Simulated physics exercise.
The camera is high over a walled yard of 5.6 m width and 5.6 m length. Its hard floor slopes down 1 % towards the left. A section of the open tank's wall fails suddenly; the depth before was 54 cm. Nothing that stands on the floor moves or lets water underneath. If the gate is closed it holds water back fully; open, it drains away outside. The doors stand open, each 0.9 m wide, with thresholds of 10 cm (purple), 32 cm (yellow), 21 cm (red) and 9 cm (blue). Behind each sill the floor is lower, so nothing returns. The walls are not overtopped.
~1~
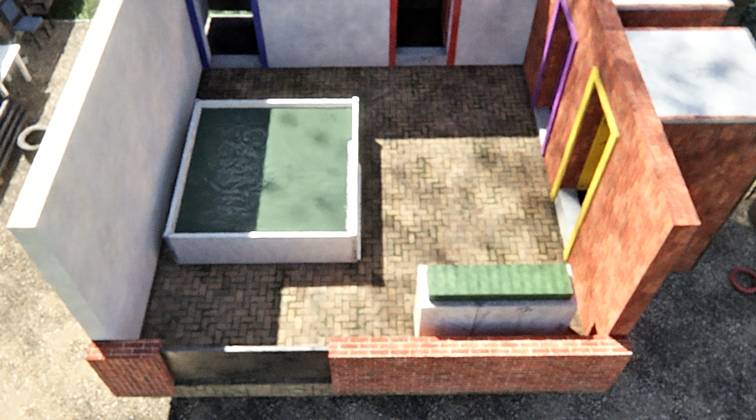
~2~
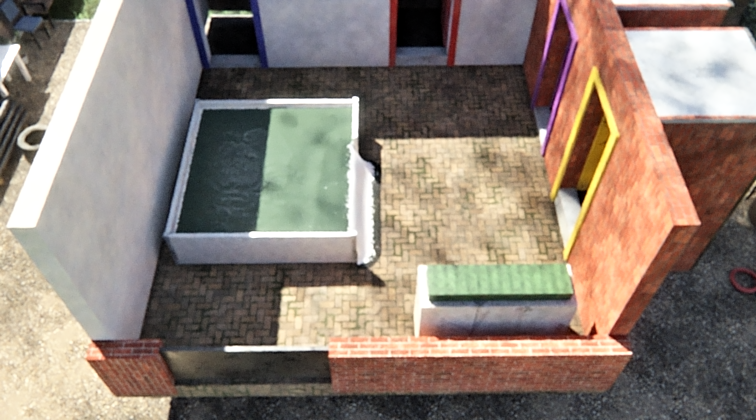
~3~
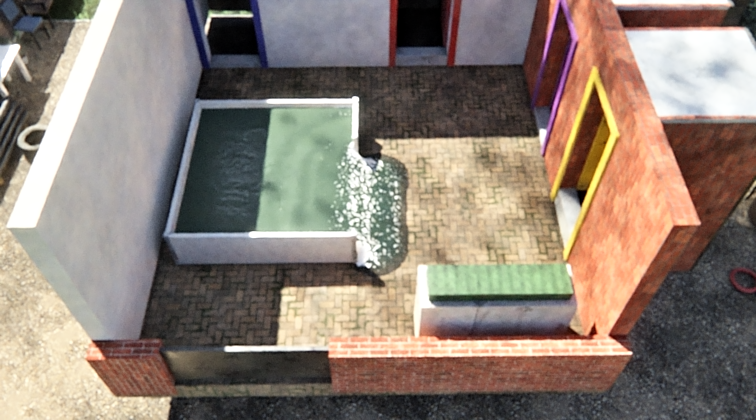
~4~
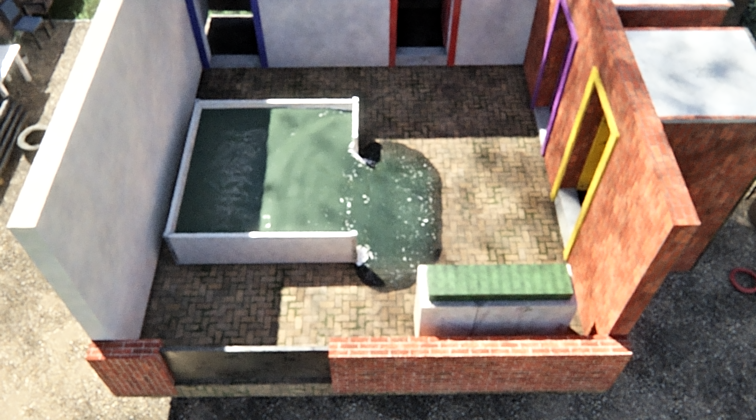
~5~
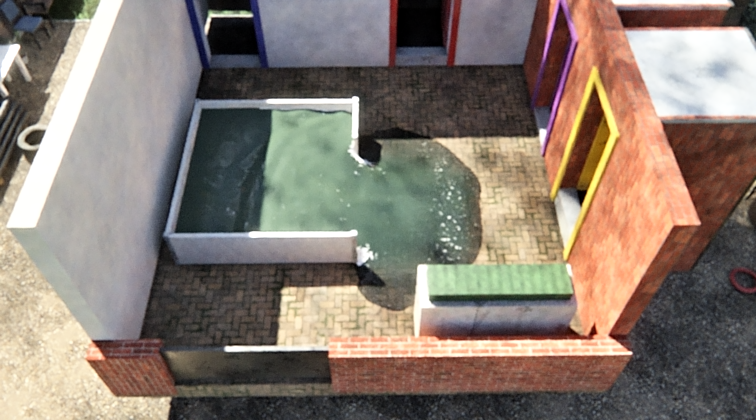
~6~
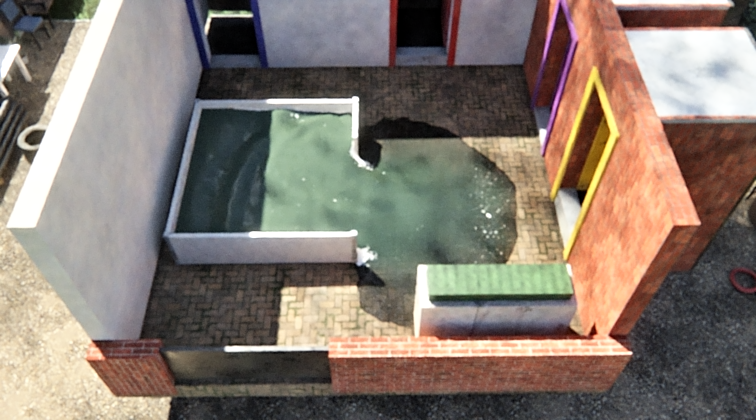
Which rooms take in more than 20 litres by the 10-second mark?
Within that time: At the purple door it passes the limit; at the yellow door it stays under the limit; at the red door it does not reach the limit; at the blue door it passes the limit.
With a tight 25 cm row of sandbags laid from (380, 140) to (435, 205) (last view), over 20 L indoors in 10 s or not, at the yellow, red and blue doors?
Against that limit: Yellow under, red below, blue past it.
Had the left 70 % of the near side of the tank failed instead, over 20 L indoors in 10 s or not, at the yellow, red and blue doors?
Against that limit: Yellow under, red below, blue past it.
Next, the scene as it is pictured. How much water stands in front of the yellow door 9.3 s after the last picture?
Some 7.5 cm.
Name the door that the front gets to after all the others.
Last comes the blue one.
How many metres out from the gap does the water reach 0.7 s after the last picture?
About 3.4 m.
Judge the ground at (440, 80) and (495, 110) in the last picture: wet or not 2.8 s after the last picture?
In turn: Wet, under water.
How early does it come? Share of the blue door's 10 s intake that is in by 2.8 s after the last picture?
Some 0 per cent by then.
Then, 0.7 s after the last picture water covers 35 % of the floor and is deepest (32 cm) near (558, 221); purple door 5 cm at the sill, 0 L in, yellow door 30 cm at the sill, 0 L in, red door not reached, blue door not reached.
Then, 1.5 s after the last picture water covers 45 % of the floor and is deepest (40 cm) near (590, 361); purple door 17 cm at the sill, 8 L in, yellow door 29 cm at the sill, 0 L in, red door not reached, blue door not reached.
Then, 2.8 s after the last picture water covers 55 % of the floor and is deepest (34 cm) near (590, 361); purple door 15 cm at the sill, 34 L in, yellow door 24 cm at the sill, 0 L in, red door 7 cm at the sill, 0 L in, blue door not reached.
Then, 5.3 s after the last picture water covers 95 % of the floor and is deepest (20 cm) near (473, 79); purple door 10 cm at the sill, 48 L in, yellow door 11 cm at the sill, 1 L in, red door 17 cm at the sill, 0 L in, blue door 4 cm at the sill, 0 L in.
Then, 9.3 s after the last picture water covers 100 % of the floor and is deepest (20 cm) near (203, 68); purple door 8 cm at the sill, 56 L in, yellow door 8 cm at the sill, 1 L in, red door 9 cm at the sill, 0 L in, blue door 19 cm at the sill, 88 L in.
